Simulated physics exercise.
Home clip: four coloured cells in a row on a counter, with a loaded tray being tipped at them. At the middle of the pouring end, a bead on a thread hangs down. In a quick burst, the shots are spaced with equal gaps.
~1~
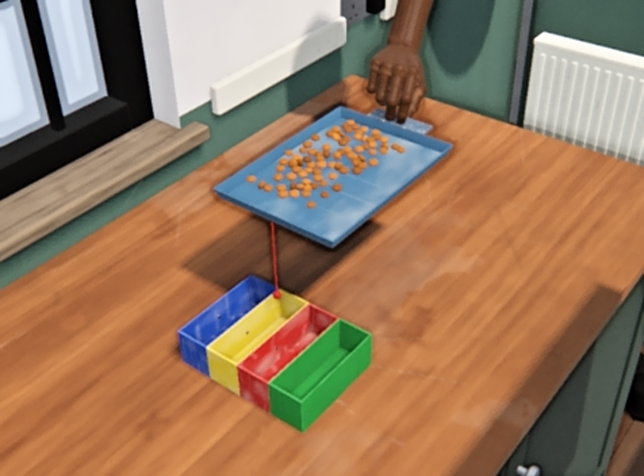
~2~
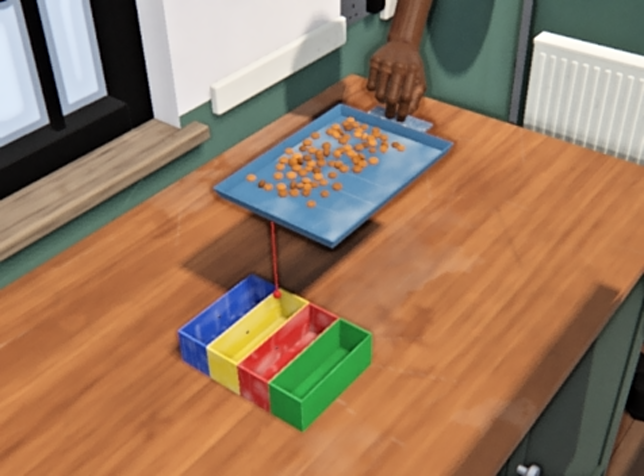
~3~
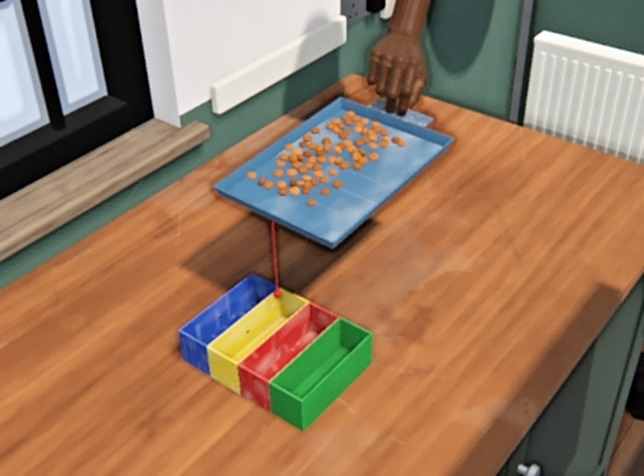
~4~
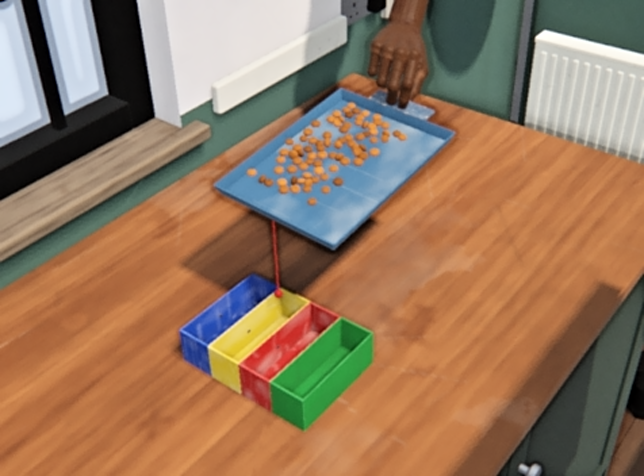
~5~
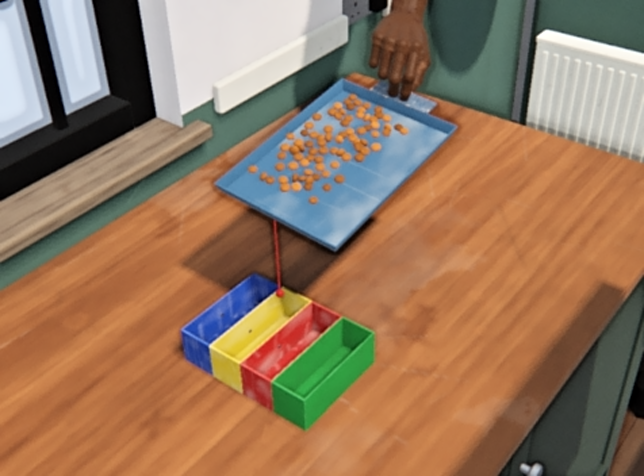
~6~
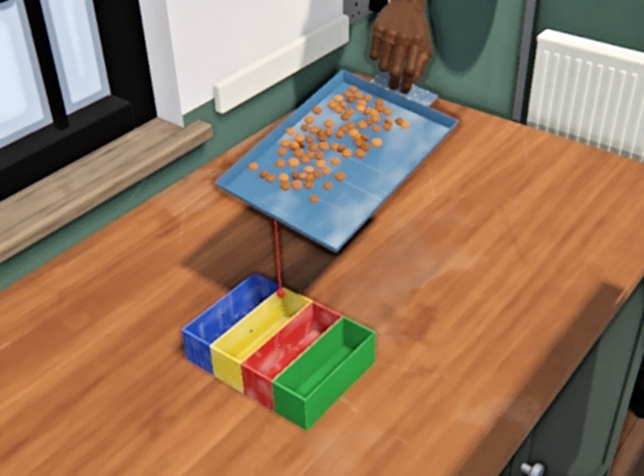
The footage shows a hand holding a blue tray of small orange-brown pieces above blue, yellow, red and green compartments on a wooden counter, gradually raising the tray's far end while its near edge tilts slightly down to the right.
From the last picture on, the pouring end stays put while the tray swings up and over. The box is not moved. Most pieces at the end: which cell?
Green.
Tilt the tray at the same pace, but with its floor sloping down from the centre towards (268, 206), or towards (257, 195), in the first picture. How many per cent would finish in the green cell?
In turn, 0 percent and then 0 percent.
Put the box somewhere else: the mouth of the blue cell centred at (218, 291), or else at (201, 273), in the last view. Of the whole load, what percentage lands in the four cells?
First some 50, then 0 per cent.
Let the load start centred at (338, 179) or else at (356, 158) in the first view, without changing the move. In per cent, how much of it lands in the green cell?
Near 70 and 60 percent respectively.
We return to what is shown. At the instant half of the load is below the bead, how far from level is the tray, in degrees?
It's turned some 80 degrees by then.
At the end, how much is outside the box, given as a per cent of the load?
About 10 per cent.
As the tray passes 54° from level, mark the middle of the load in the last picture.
I'd put it at about (327, 240).
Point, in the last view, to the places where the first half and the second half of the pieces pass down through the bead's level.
About (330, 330), and after that about (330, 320).
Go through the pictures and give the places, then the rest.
The first frame shows corners of the pouring end near (220, 188) and (332, 237), level; middle of the load near (337, 156), bits of cat kibble; bead on its thread near (277, 295); blue cell near (195, 351); yellow cell near (224, 368); red cell near (254, 386); green cell near (286, 405).
The second frame shows corners of the pouring end near (220, 187) and (332, 237), level; middle of the load near (337, 154).
The third frame shows corners of the pouring end near (220, 186) and (332, 238), tipped barely, lowest at the right corner; middle of the load near (337, 150).
The fourth frame shows corners of the pouring end near (220, 184) and (333, 240), tipped a little, lowest at the right corner; middle of the load near (338, 145).
The fifth frame shows corners of the pouring end near (221, 183) and (335, 242), tipped a little, lowest at the right corner; middle of the load near (339, 140).
The sixth frame shows corners of the pouring end near (222, 181) and (335, 244), tipped a little, lowest at the right corner; middle of the load near (340, 135); blue cell near (198, 350); yellow cell near (227, 366); red cell near (258, 384); green cell near (290, 403).
Shortly afterwards, tray tipped steeply; the bulk on the tray; only a few in the green cell; near a quarter falling or outside the box.
Next, tray tipped right over; a little on the tray; near half in the green cell; near a quarter in the red cell; near a quarter falling or outside the box.
Some moments later, tray tipped past a quarter turn; near half in the green cell; near a third in the red cell; a little falling or outside the box.
In the end, tray tipped past a quarter turn; near half in the green cell; near a third in the red cell; none at all in the yellow cell; none at all in the blue cell; a little outside the box.
